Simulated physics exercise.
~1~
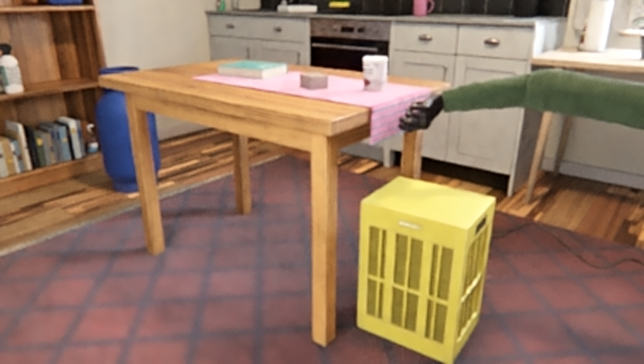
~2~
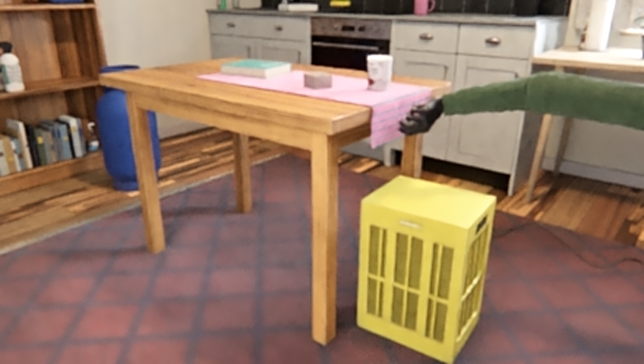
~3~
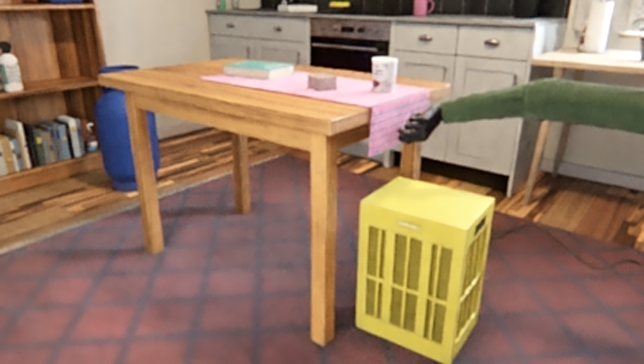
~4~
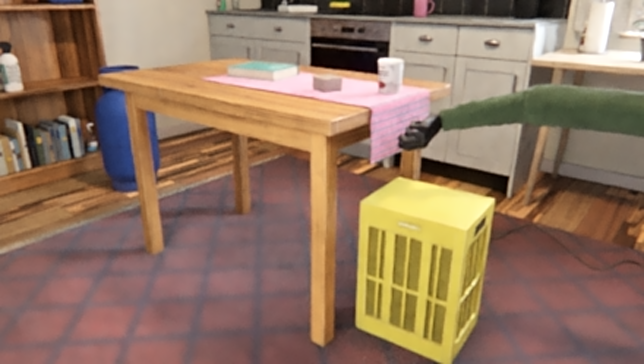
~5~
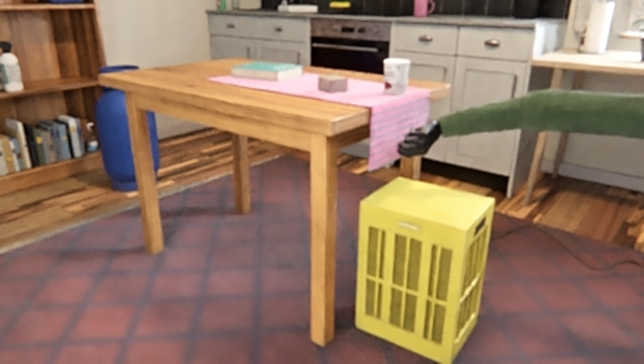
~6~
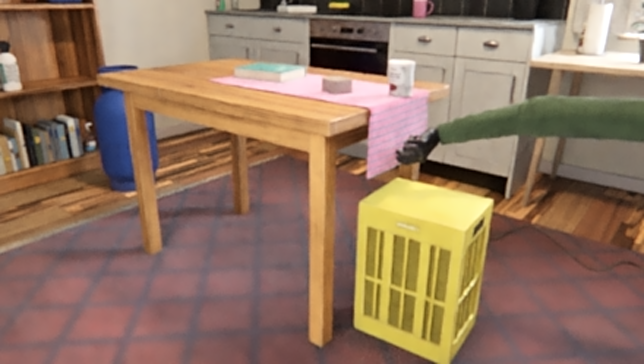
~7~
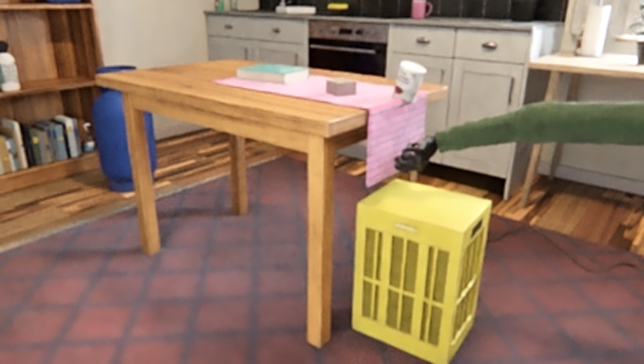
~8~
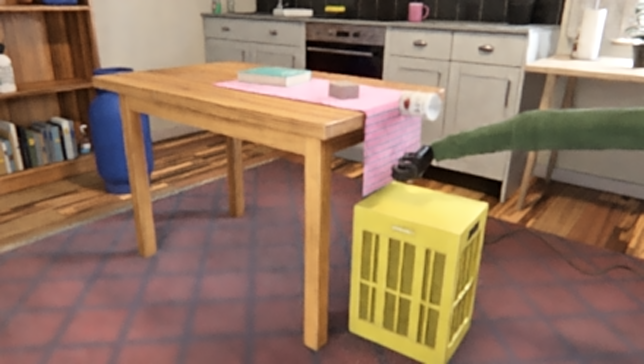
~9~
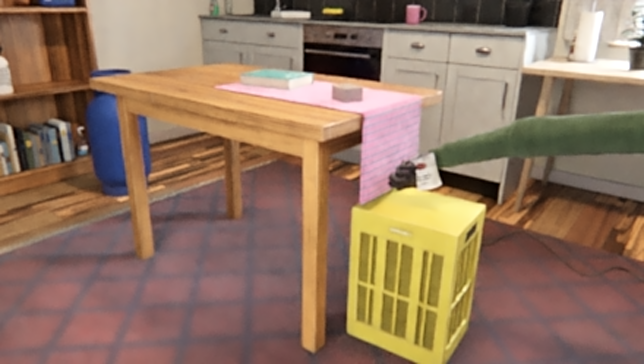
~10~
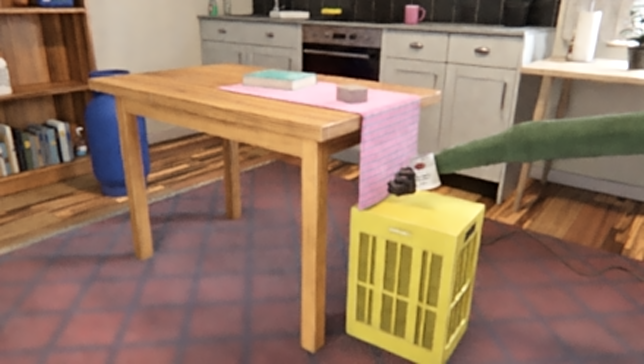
A gloved hand in a green sleeve draws the end of a pink cloth down off a wooden table to a yellow crate, carrying a grey block and a white tin rightward; the tin tips over the edge and ends upside down by the hand, while the block and turquoise book stay on the table.
